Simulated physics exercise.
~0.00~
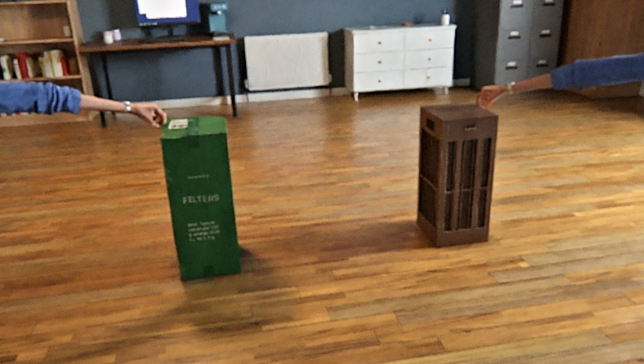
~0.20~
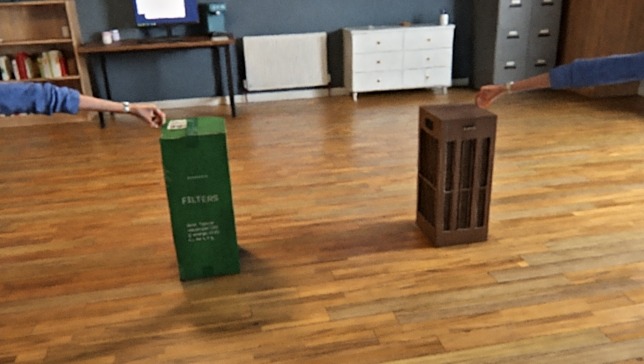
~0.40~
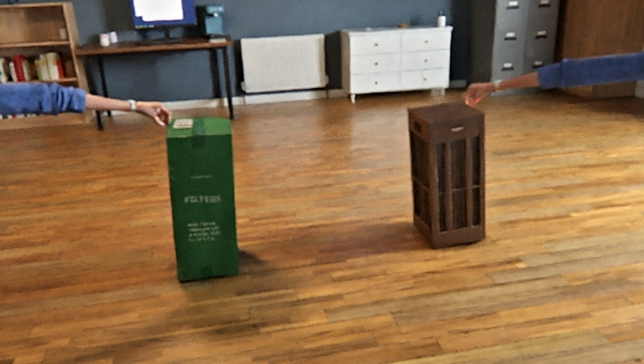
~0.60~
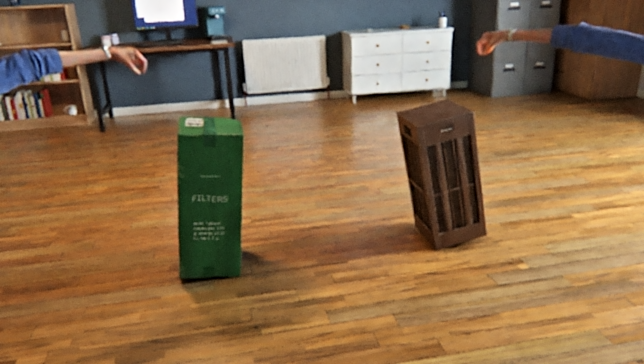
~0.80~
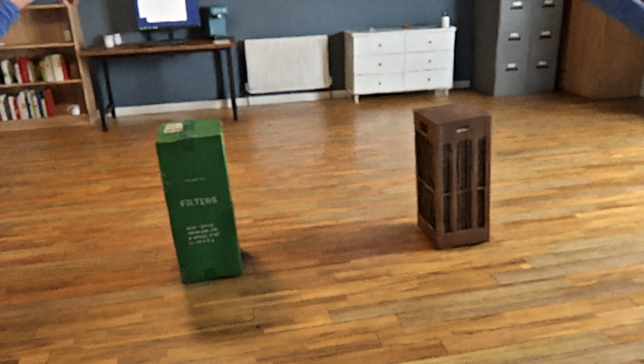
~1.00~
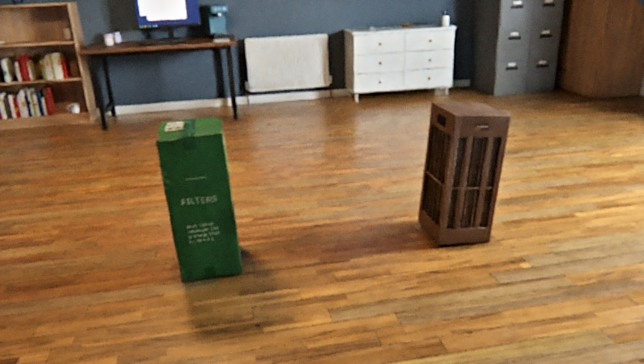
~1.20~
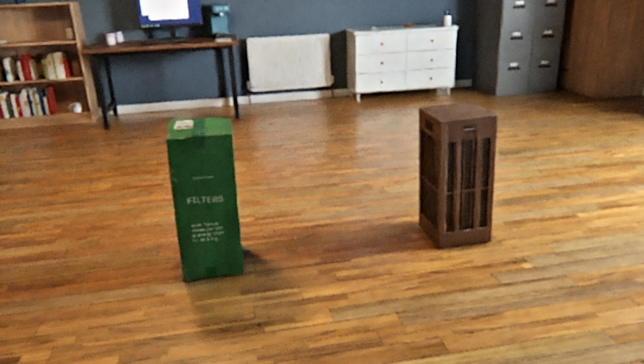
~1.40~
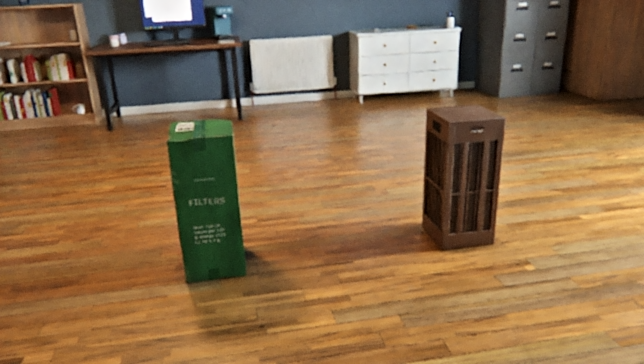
Two blue-sleeved arms reach in from opposite sides of a wood-floored room, their hands at the tops of a tall green parcel on the left and a tall brown slatted crate on the right. The slightly swaying view looks down toward a bookcase, a desk, a white chest of drawers and grey cabinets. The hands push, and the crate tips left as both hands let go and draw back. The arms leave while the crate rocks back to the right and wobbles, and the parcel tilts only slightly. Finally, both settle upright on their bases.
